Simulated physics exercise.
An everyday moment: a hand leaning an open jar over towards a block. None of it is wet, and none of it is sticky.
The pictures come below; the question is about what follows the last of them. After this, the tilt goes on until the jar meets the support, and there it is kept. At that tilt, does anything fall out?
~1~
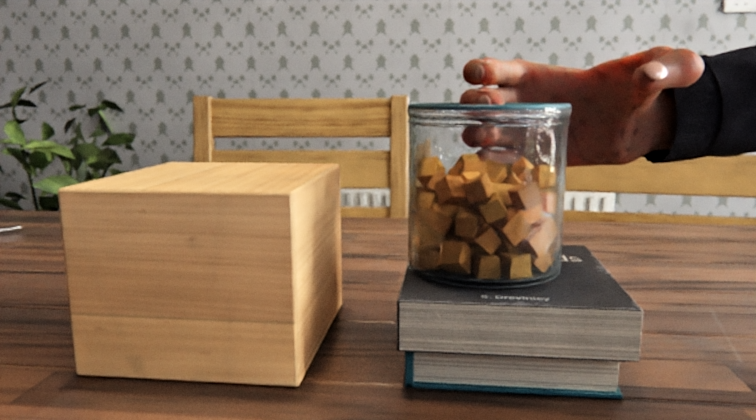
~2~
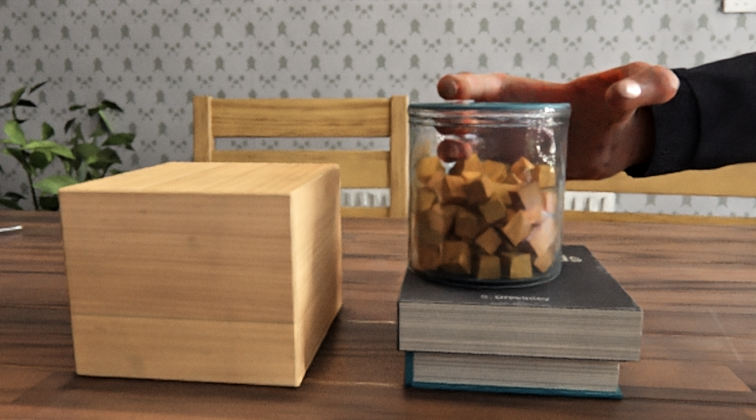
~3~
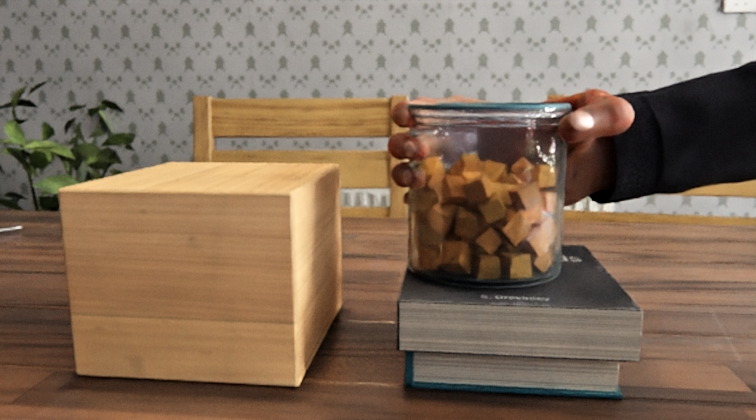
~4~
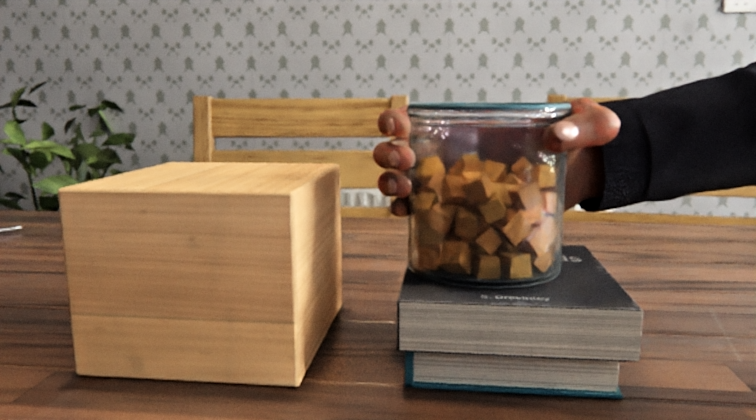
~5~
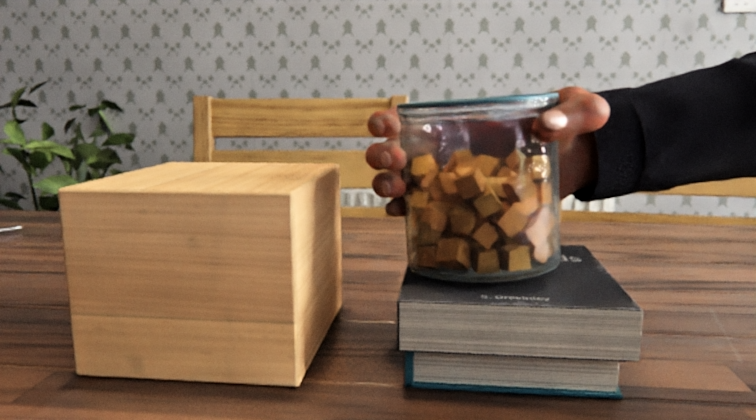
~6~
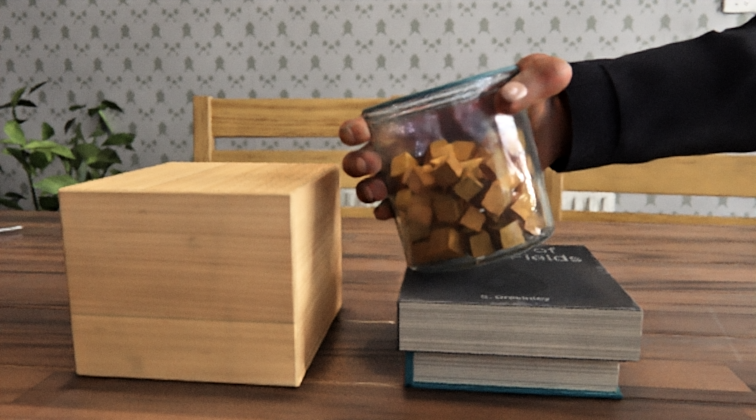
No.
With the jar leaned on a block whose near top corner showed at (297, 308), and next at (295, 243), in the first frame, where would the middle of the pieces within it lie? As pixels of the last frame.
Case 1: (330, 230); case 2: (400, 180).
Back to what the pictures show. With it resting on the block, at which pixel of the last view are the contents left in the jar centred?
In the last picture it's around (423, 178), give or take.
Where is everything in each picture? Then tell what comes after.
In the first picture, jar at (485, 186), two thirds full of croutons; block at (224, 257), reaching half way up the jar.
In the second picture, jar at (485, 186), upright; rim at (411, 106); top of the contents at (469, 169).
In the third picture, jar at (485, 186), upright; rim at (411, 106); block at (224, 257).
In the fourth picture, jar at (485, 186), upright; rim at (411, 106); top of the contents at (469, 169).
In the fifth picture, jar at (479, 181), leaning 4°; rim at (400, 106); block at (224, 257).
In the sixth picture, jar at (459, 168), leaning 16°; rim at (366, 112); block at (224, 257), reaching half way up the jar.
Then, 0.22 s past the last view, the jar leans 31°; everything is still inside.
Then, 0.45 s past the last view, the jar leans 43°; everything is still inside.
Then, 0.72 s past the last view, the jar rests on the block at 43°; everything is still inside.
Finally, the jar rests on the block at 43°; everything is still inside.
